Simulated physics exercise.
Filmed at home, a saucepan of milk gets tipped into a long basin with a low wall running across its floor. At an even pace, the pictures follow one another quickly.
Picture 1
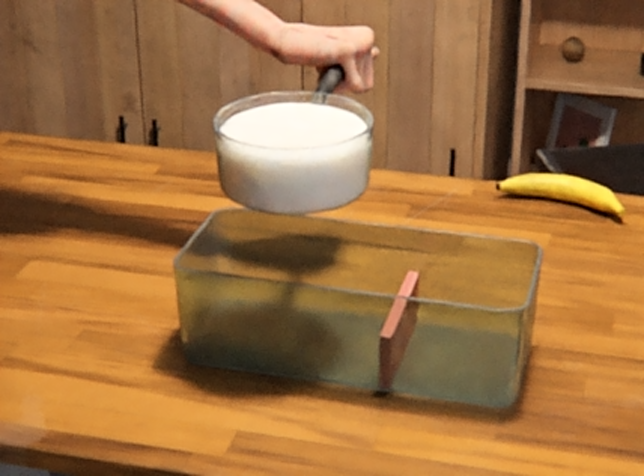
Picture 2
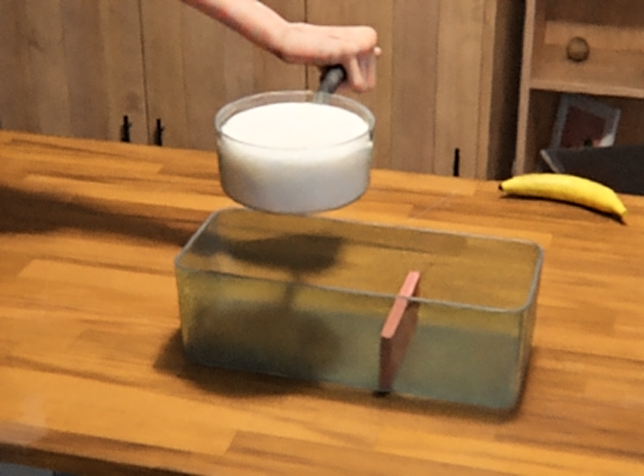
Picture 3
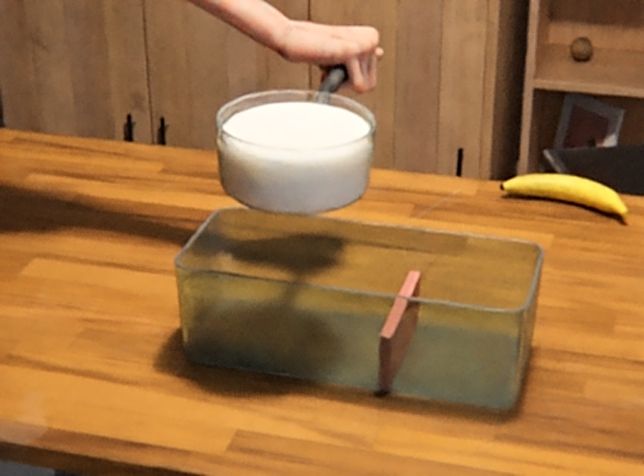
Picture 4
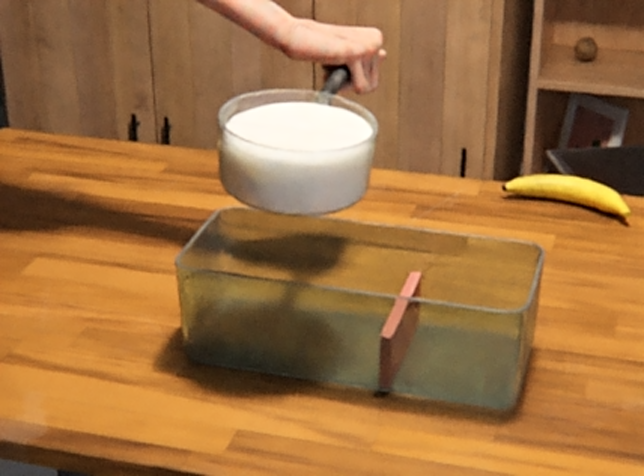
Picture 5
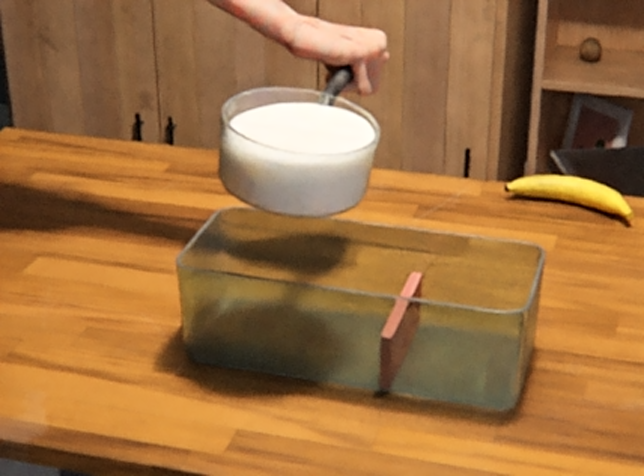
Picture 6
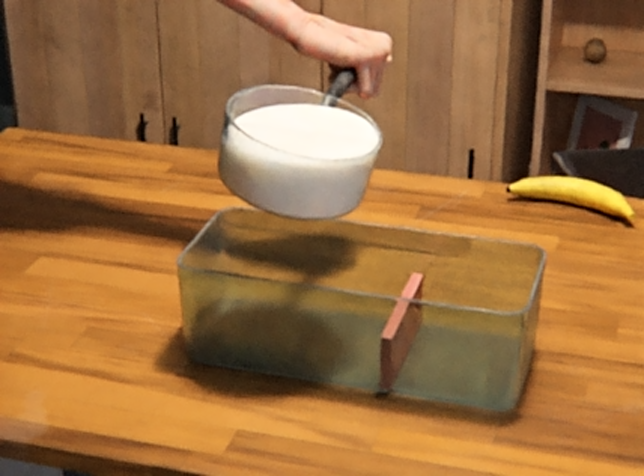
A glass saucepan of milk, gripped by a hand above a long clear basin with a low reddish wall inside, stays nearly level at first, then tilts slightly down to the right while a banana lies on the wooden counter.
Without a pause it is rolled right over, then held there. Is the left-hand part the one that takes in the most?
No: I foresee the right area holding the largest share.
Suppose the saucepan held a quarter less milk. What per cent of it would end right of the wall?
Best guess: Around 55 %.
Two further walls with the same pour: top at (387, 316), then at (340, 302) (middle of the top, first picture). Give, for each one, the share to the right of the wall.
Roughly 70 % and then 95 %.
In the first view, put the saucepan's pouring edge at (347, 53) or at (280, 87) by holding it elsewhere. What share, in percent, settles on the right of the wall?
First try: Near 65 percent; second try: Near 5 percent.
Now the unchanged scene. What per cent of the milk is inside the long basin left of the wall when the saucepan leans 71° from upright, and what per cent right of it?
The left part holds close to 0 per cent, the right part close to 25.
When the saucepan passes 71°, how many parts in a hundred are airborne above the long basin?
Share: Approx. 30 %.
A moment on, the tilt is 71° and 42 per cent is still to pour, 2 is left of the wall and 27 right of it.
Next, the tilt is 107° and 5 per cent is still to pour, 26 is left of the wall and 65 right of it.
Then the tilt is 114° and 0 per cent is still to pour, 34 is left of the wall and 66 right of it.
Later the tilt is 114° and 0 per cent is still to pour, 34 is left of the wall and 66 right of it.
In the end 34 per cent lies left of the wall, 66 right of it and 0 outside.
